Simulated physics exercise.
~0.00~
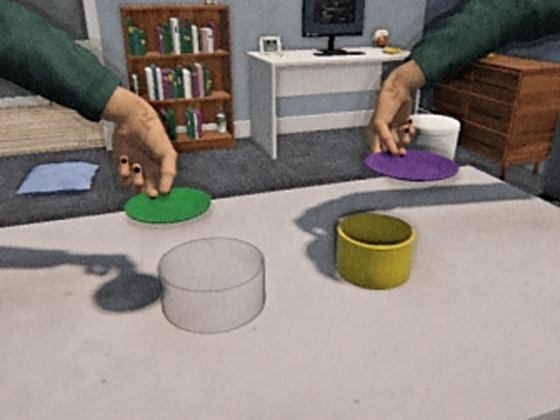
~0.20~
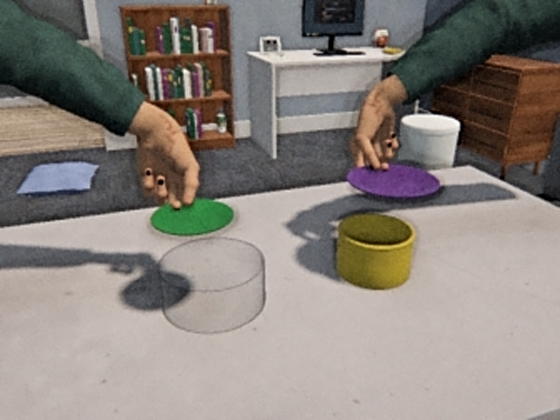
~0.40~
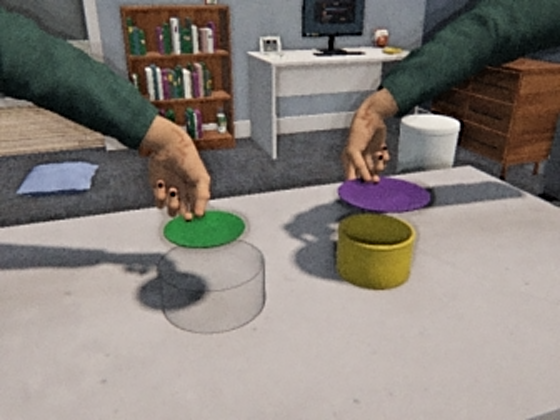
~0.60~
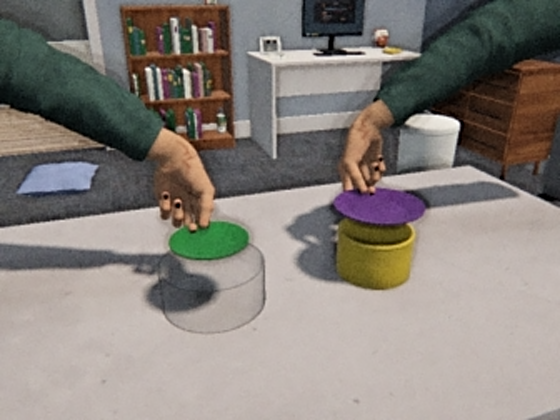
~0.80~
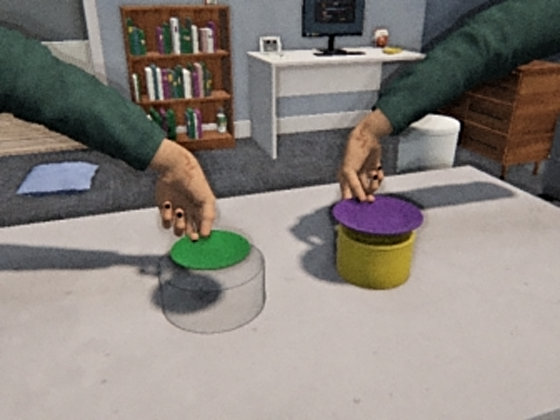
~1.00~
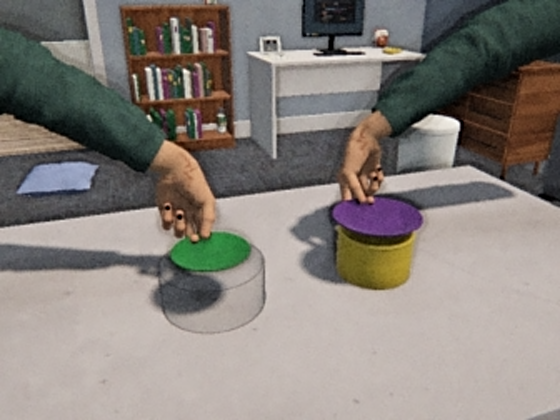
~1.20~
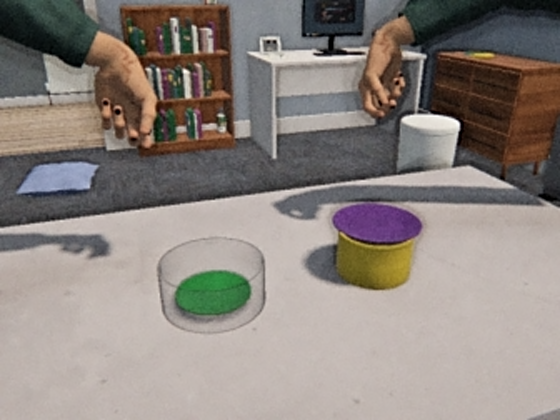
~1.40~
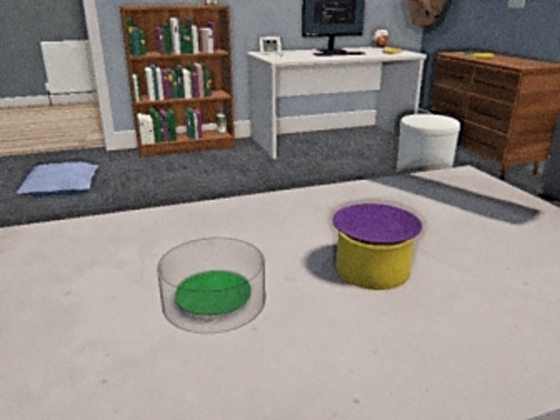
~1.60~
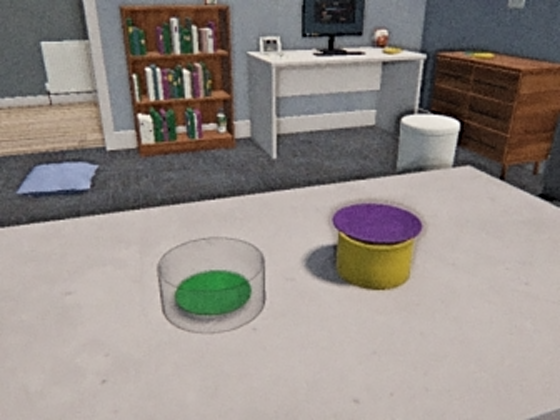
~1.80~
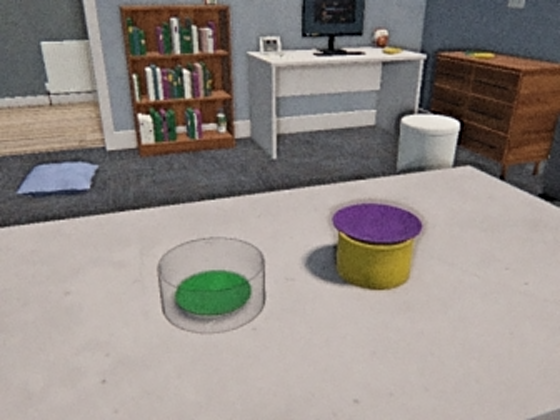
Two hands lowered a green disc over a clear glass container on the left and a purple disc over a yellow one, then let go and withdrew, leaving the green disc down inside the glass and the purple one resting on the rim.
